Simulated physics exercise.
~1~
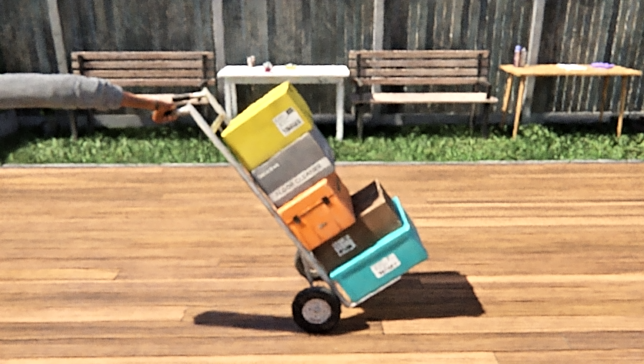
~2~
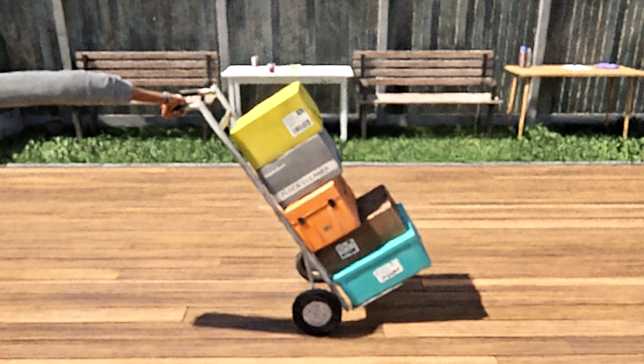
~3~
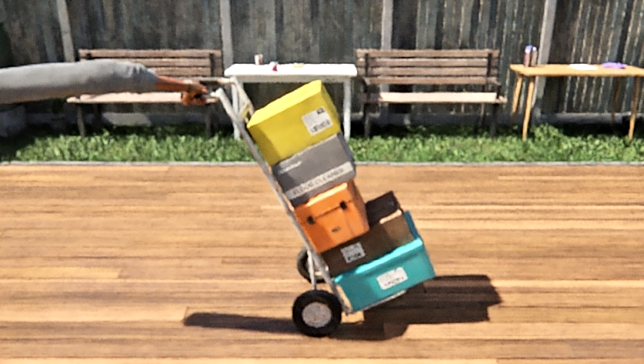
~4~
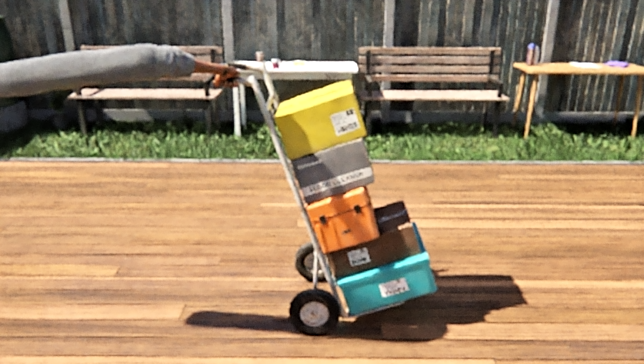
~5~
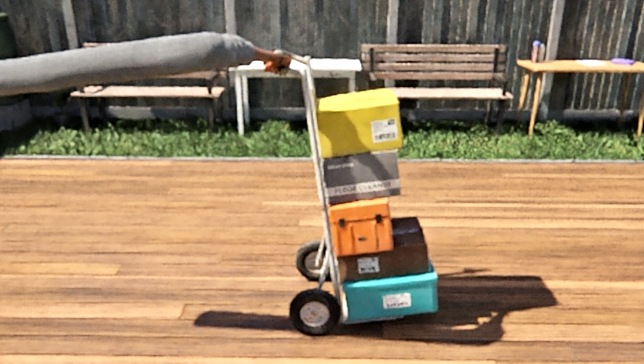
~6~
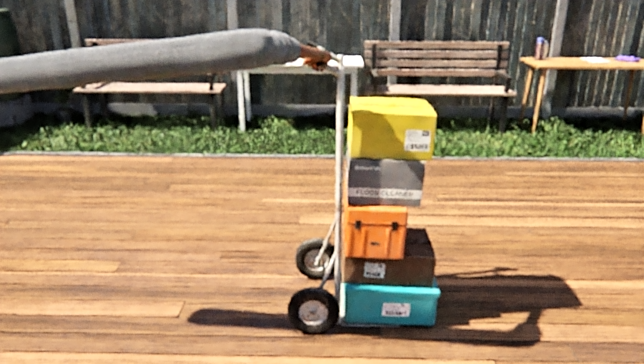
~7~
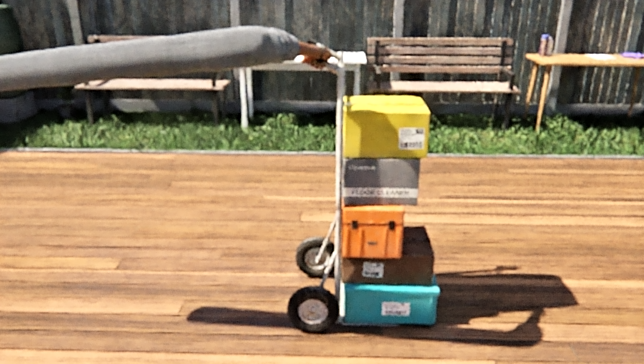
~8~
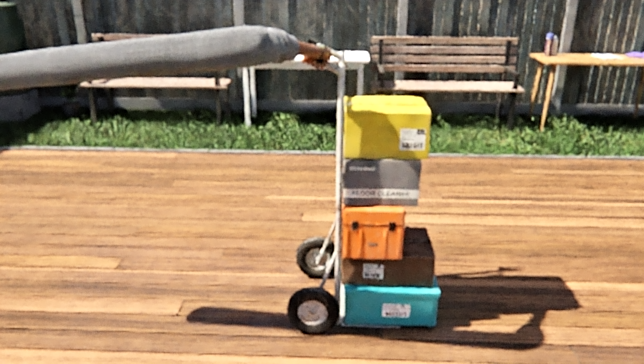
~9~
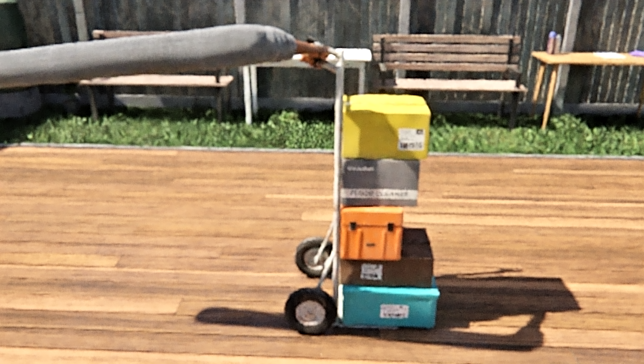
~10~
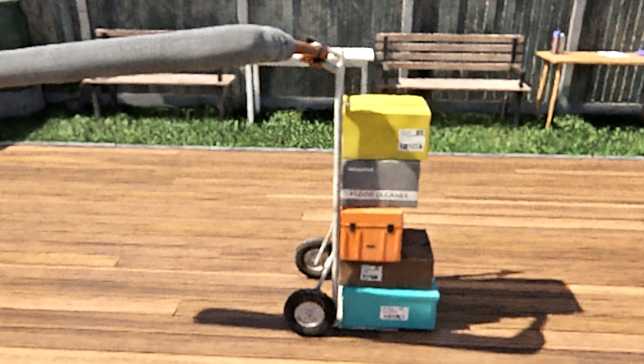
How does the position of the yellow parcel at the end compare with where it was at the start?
It ends up clearly farther to the right, at nearly the same height as before. At the start it leaned back toward the left with the tilted truck, and at the end it sits on top of the upright stack.
